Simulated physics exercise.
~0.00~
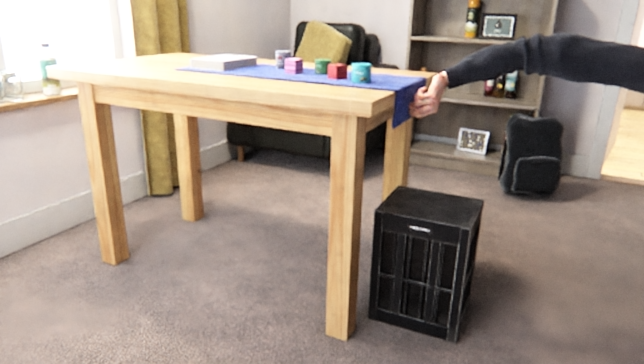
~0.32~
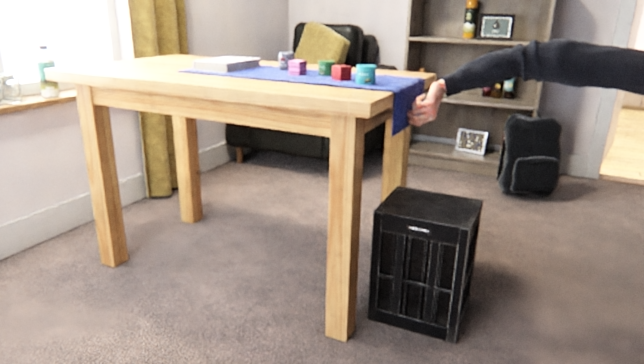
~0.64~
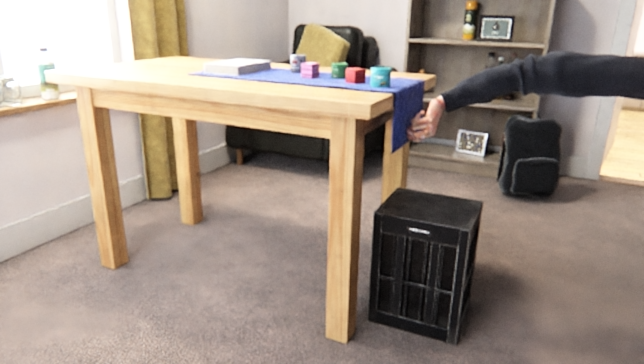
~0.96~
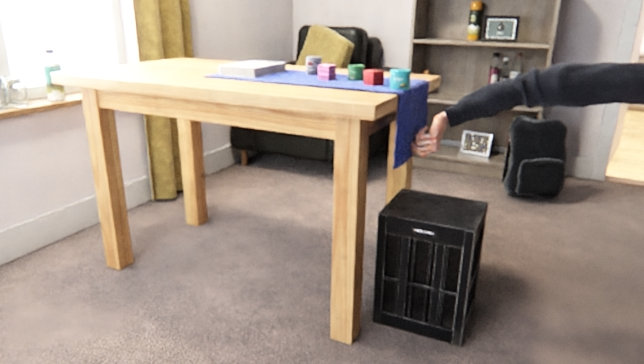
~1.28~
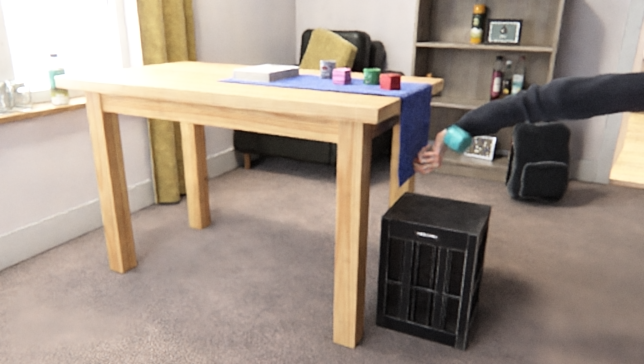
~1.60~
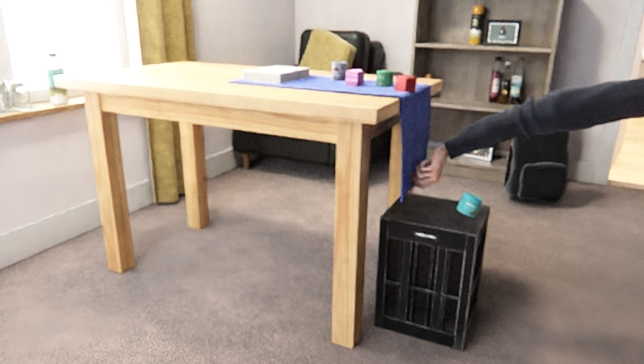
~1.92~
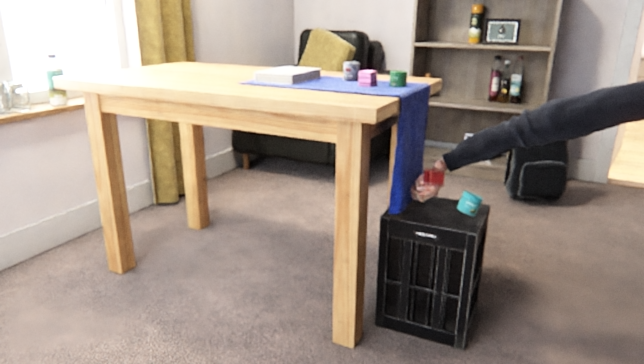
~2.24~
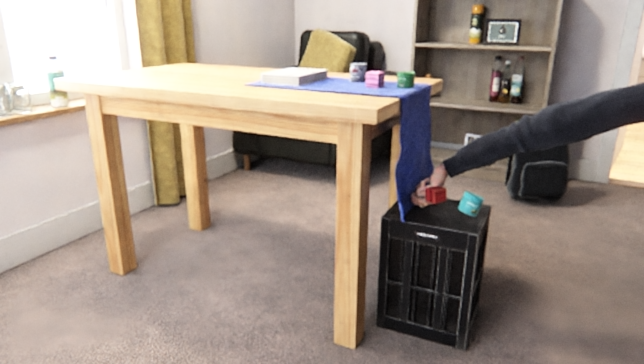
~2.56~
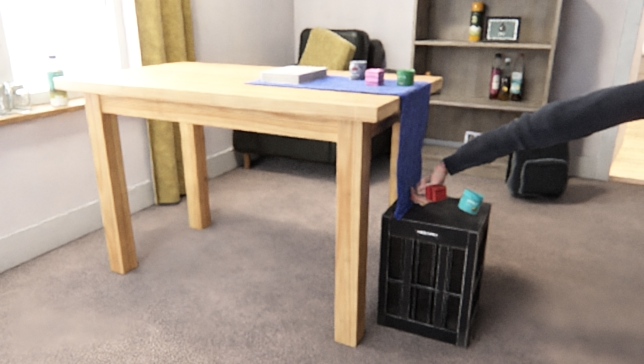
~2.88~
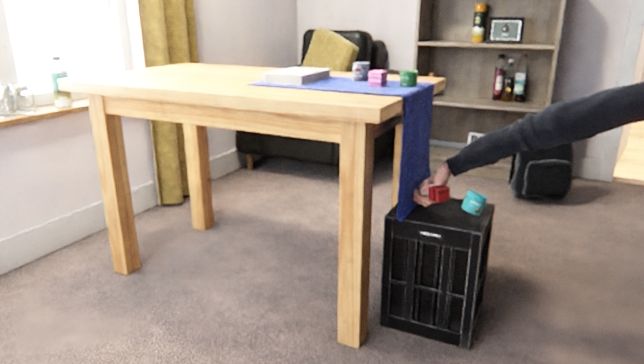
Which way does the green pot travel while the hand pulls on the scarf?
The green pot travels to the right, carried along on the scarf towards the end of the table.
